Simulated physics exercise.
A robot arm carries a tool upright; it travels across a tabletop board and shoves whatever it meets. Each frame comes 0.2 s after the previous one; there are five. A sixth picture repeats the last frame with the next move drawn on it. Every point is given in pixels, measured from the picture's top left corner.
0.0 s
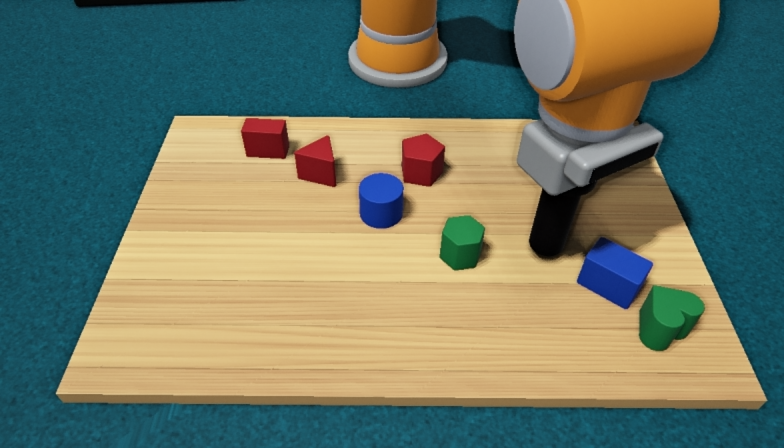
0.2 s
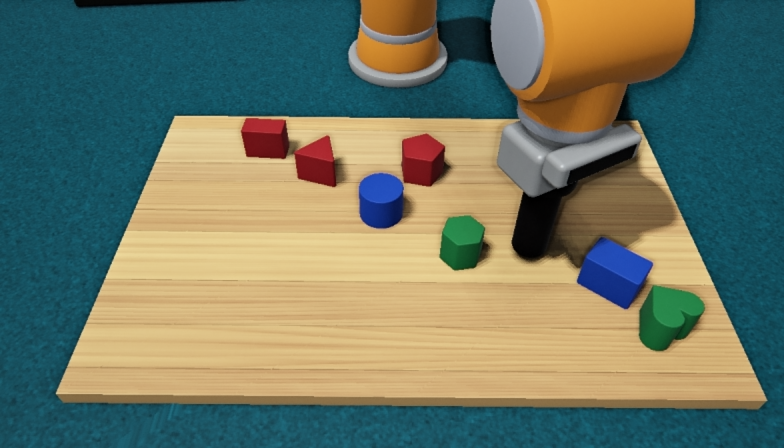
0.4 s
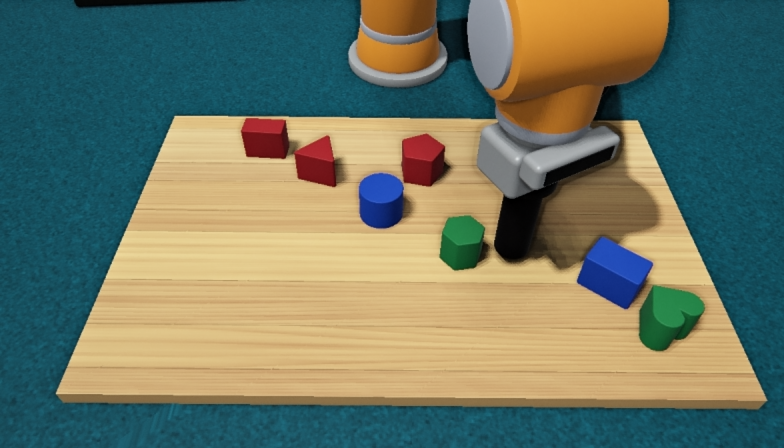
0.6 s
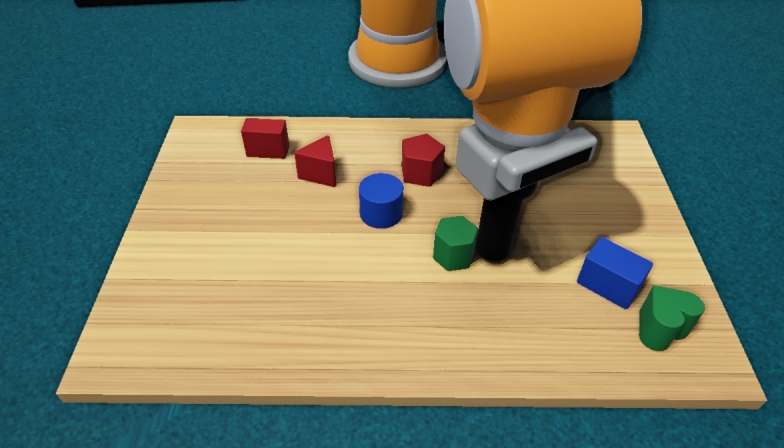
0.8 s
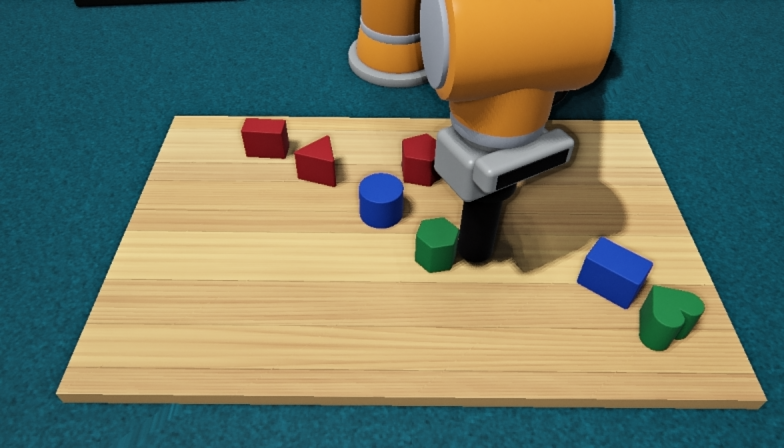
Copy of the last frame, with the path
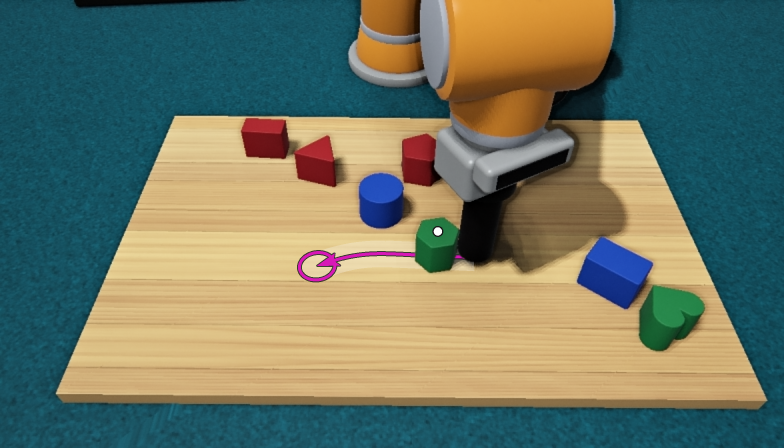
The robot arm slid its black tool left across the wooden board, then nudged the green hexagon a short way left, while the red, blue and other green blocks stayed where they were.
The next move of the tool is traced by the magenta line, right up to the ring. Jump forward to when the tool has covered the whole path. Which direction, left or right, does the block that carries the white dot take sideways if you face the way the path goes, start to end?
The shift goes left.
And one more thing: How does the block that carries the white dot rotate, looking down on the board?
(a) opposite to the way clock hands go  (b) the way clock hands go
Correct choice: A.
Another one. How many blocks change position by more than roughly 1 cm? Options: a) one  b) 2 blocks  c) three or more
I'll go with a - one.
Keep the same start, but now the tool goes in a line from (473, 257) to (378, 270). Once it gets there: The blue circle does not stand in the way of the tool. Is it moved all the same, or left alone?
It keeps its position.
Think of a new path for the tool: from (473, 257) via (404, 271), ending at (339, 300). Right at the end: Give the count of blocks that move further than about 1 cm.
Moved: Just one.
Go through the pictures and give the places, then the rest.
The first frame shows tip of the tool at (546, 245), middles of tops, blue circle at (381, 187), green hexagon at (464, 229).
The second frame shows tool at (528, 246), nothing pushed.
The third frame shows tool at (511, 248), nothing pushed.
The fourth frame shows tool at (493, 249), green hexagon at (457, 230).
The fifth frame shows tool at (475, 251), blue circle at (381, 187), green hexagon at (438, 231).
The line goes from (473, 257) by way of (395, 254) to (317, 266); the dot is on the green hexagon.
What follows on the original path. One third of the way, tool at (420, 248); green hexagon at (385, 237), turned 35° anticlockwise.
Two thirds of the way, tool at (368, 247); green hexagon at (335, 246), turned 70° anticlockwise.
At the end, tool at (316, 259); blue circle unmoved; green hexagon at (289, 266), turned 90° anticlockwise.
